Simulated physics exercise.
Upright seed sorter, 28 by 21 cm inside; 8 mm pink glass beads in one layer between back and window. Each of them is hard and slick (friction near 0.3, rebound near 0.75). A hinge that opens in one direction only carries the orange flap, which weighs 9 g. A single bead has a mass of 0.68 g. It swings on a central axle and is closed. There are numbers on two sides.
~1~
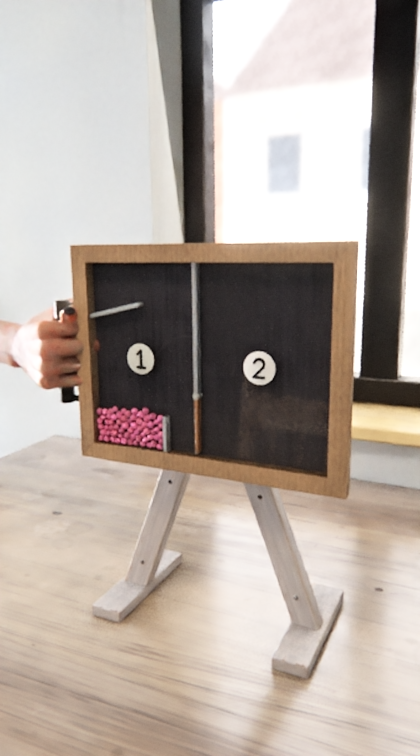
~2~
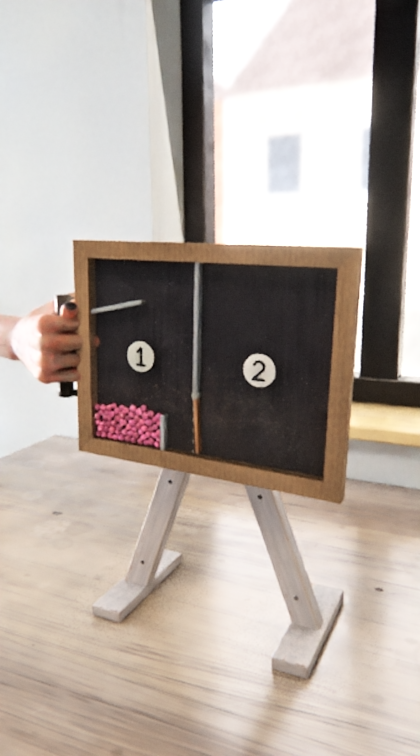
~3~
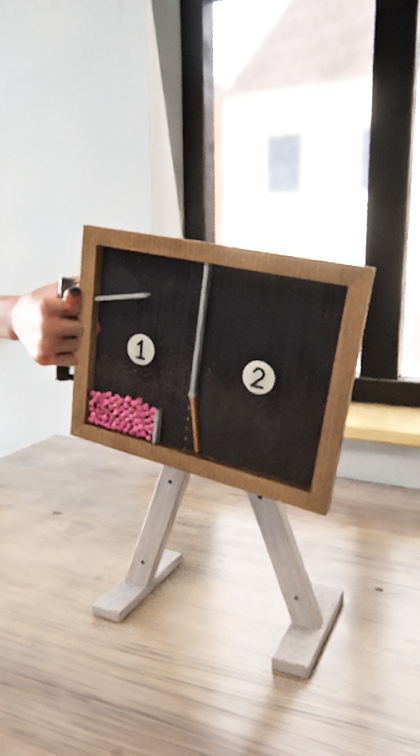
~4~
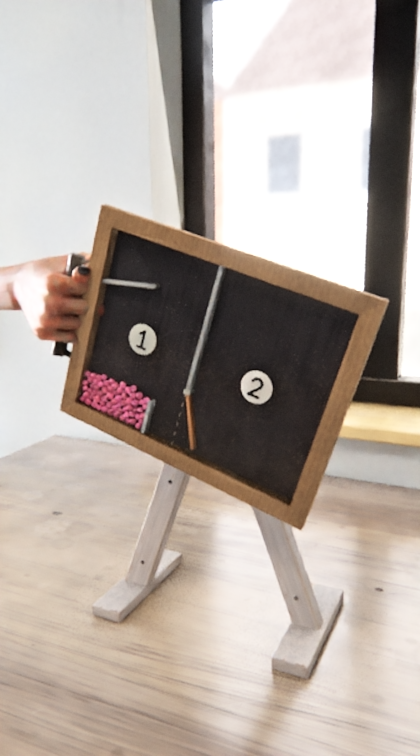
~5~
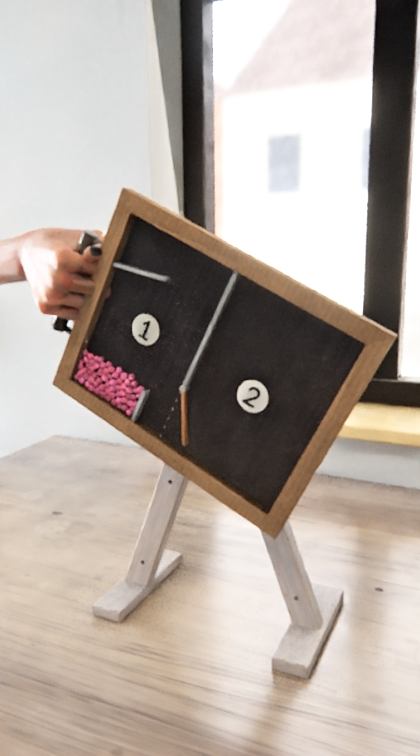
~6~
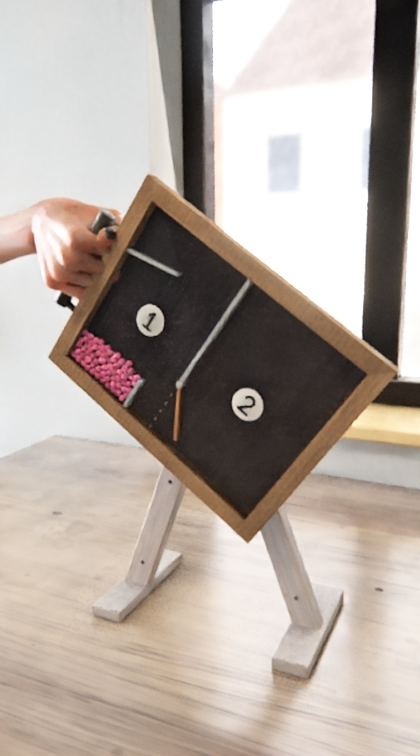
On a wooden table by a window, a hand steadily turns a framed board clockwise, pink beads staying bunched in the corner.
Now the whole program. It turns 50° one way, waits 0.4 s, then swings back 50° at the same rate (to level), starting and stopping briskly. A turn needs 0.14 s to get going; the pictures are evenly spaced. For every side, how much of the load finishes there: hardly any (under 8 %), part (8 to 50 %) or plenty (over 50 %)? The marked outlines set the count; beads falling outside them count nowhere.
No. 1: Plenty; 2: Part.
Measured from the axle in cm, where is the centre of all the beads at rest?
About 5 cm left and 9 cm below.
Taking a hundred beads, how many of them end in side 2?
Some 20 per cent.
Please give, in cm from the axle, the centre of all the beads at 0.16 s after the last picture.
12 cm left, 2 cm above.
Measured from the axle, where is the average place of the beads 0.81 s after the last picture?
About 8 cm left and 6 cm below.
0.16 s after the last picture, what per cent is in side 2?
About 0 percent.
Then, 0.16 s after the last picture, it stands 50° clockwise; the beads' middle is 12 cm left of and 2 cm above the centre; no. 1, 100 %; orange flap open 46°.
Then, 0.81 s after the last picture, it stands 25° clockwise; the beads' middle is 8 cm left of and 6 cm below the centre; no. 1, 80 %, no. 2, 20 %; orange flap open 35°.
Then, 1.05 s after the last picture, it stands level; the beads' middle is 5 cm left of and 9 cm below the centre; no. 1, 80 %, no. 2, 20 %; orange flap shut.
At rest 1.5 s after the last picture, it stands level; no. 1, 80 %, no. 2, 20 %; orange flap shut.
